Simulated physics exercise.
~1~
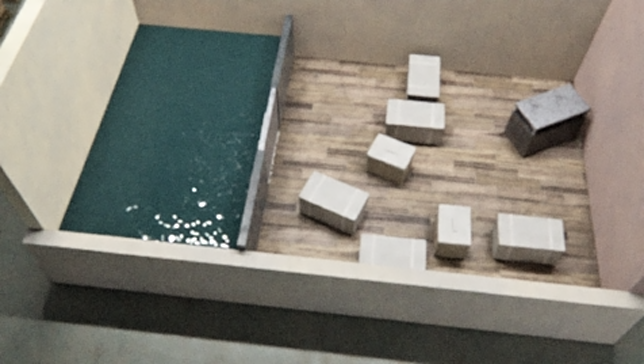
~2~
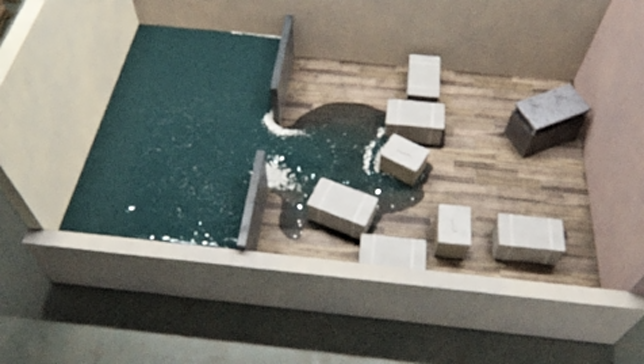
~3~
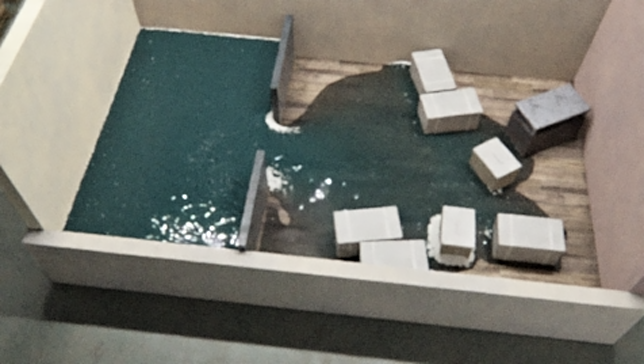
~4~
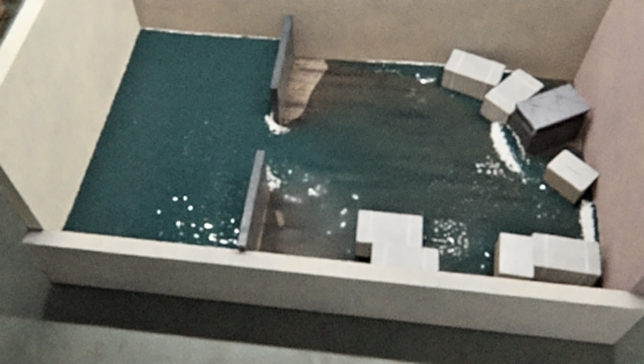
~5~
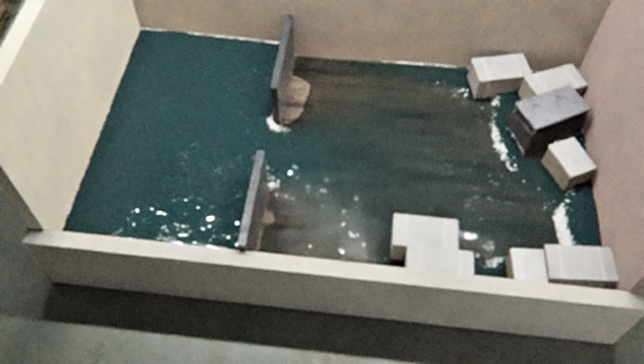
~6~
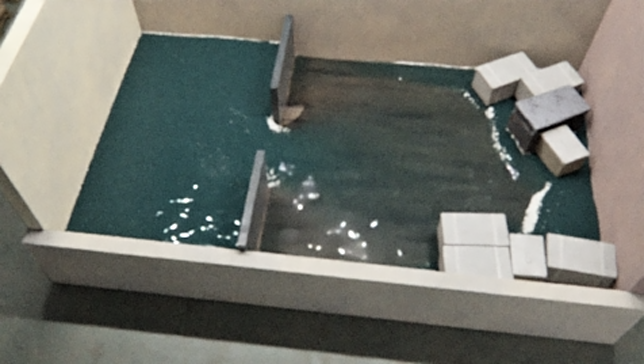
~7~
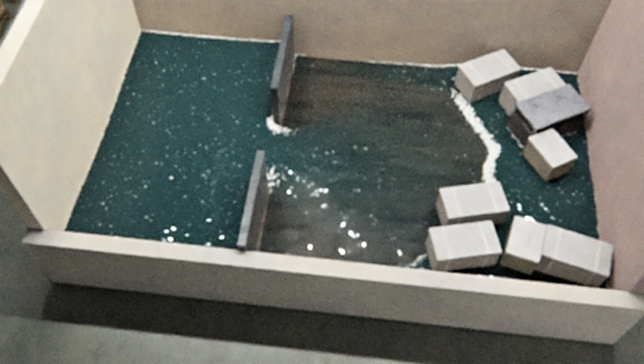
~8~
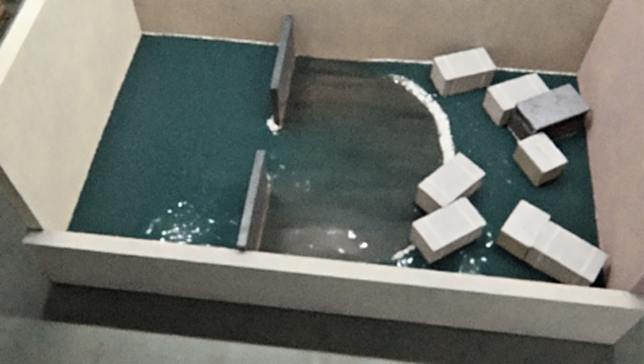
Dark green water bursts through a gap in the grey partition and spreads rightward across the wooden floor, pushing pale blocks and a dark grey one toward the right side, where they cluster before several drift back leftward, all still upright in the water at the end.
